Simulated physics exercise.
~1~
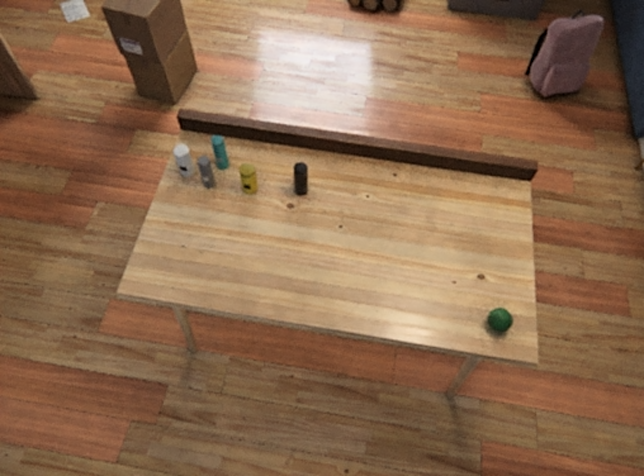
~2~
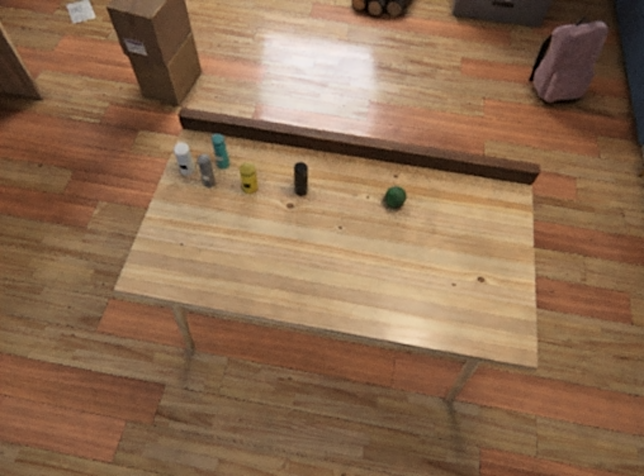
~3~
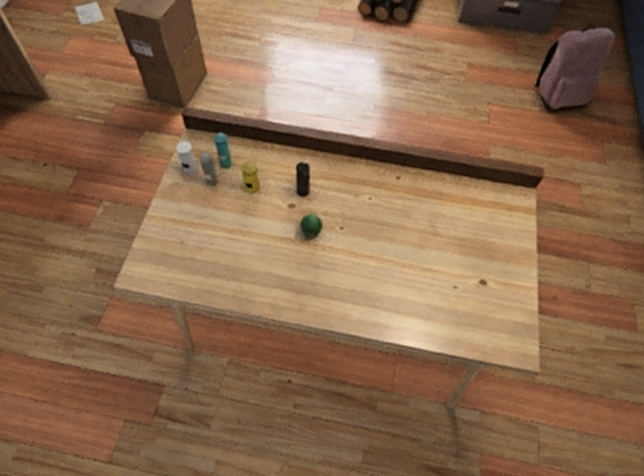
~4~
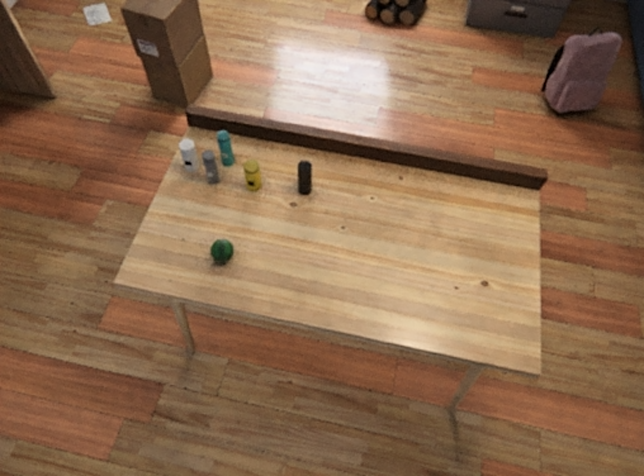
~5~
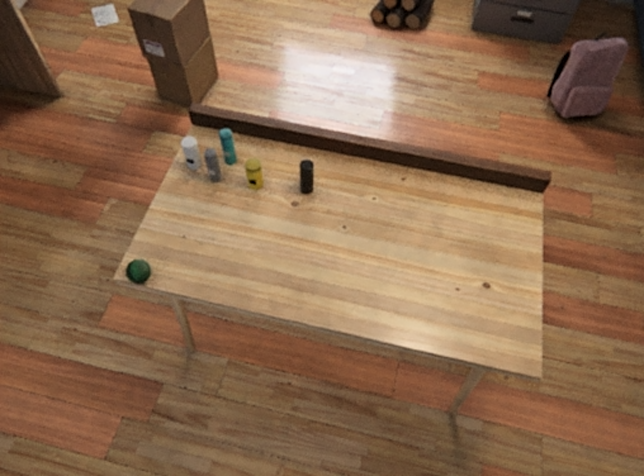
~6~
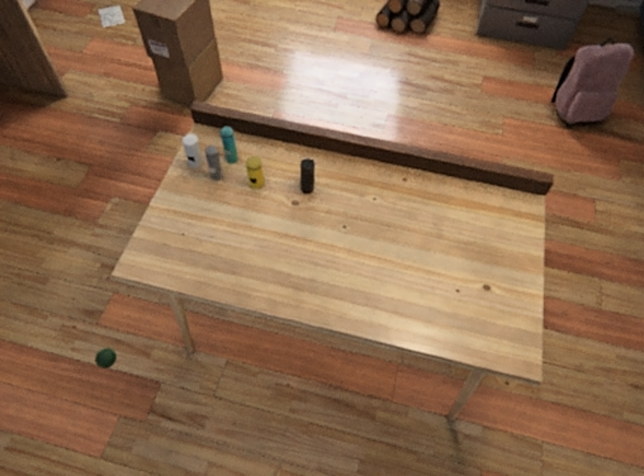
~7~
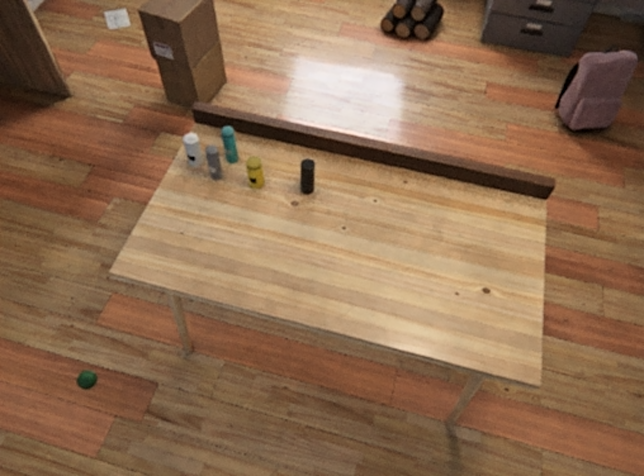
The clip shows a green ball travelling from the right side of a wooden table to its far rail, then rolling left past five upright shakers that stay standing, before it drops off the near left corner and ends on the floor.
